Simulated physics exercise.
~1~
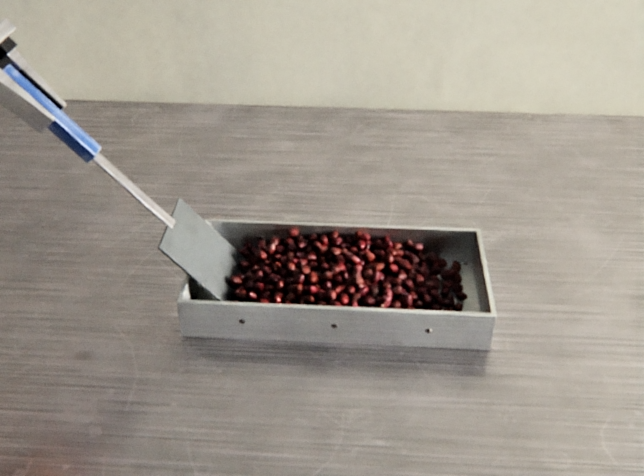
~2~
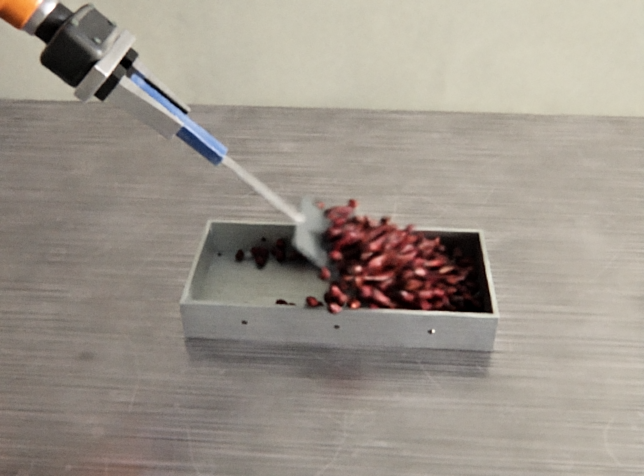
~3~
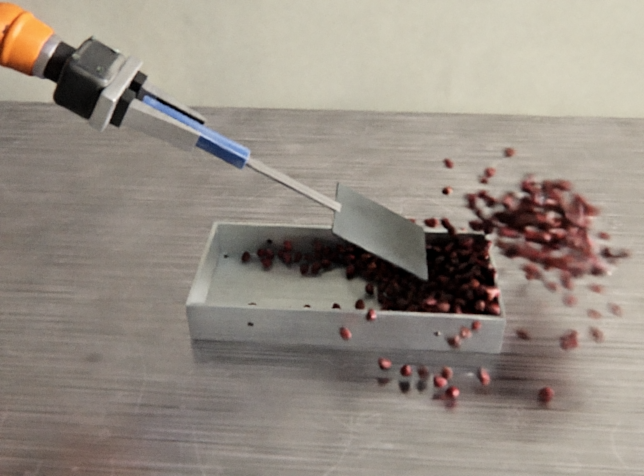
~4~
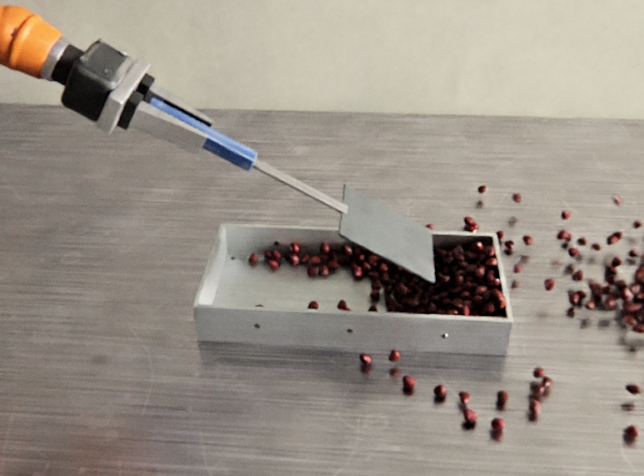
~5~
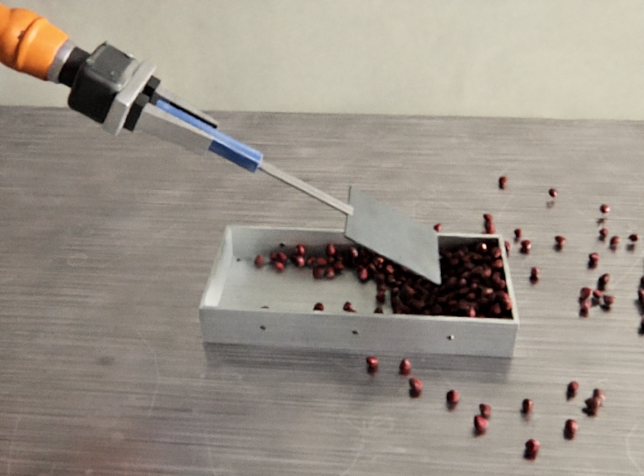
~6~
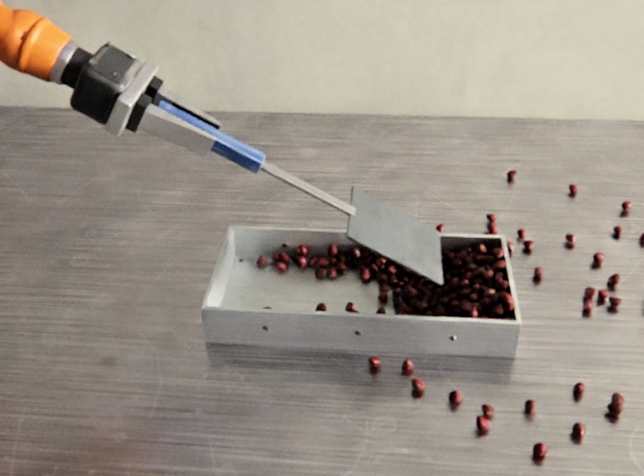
On a grey table top, a robot arm's turner sweeps dark red beans rightward through a tray, flinging many out across the surface.
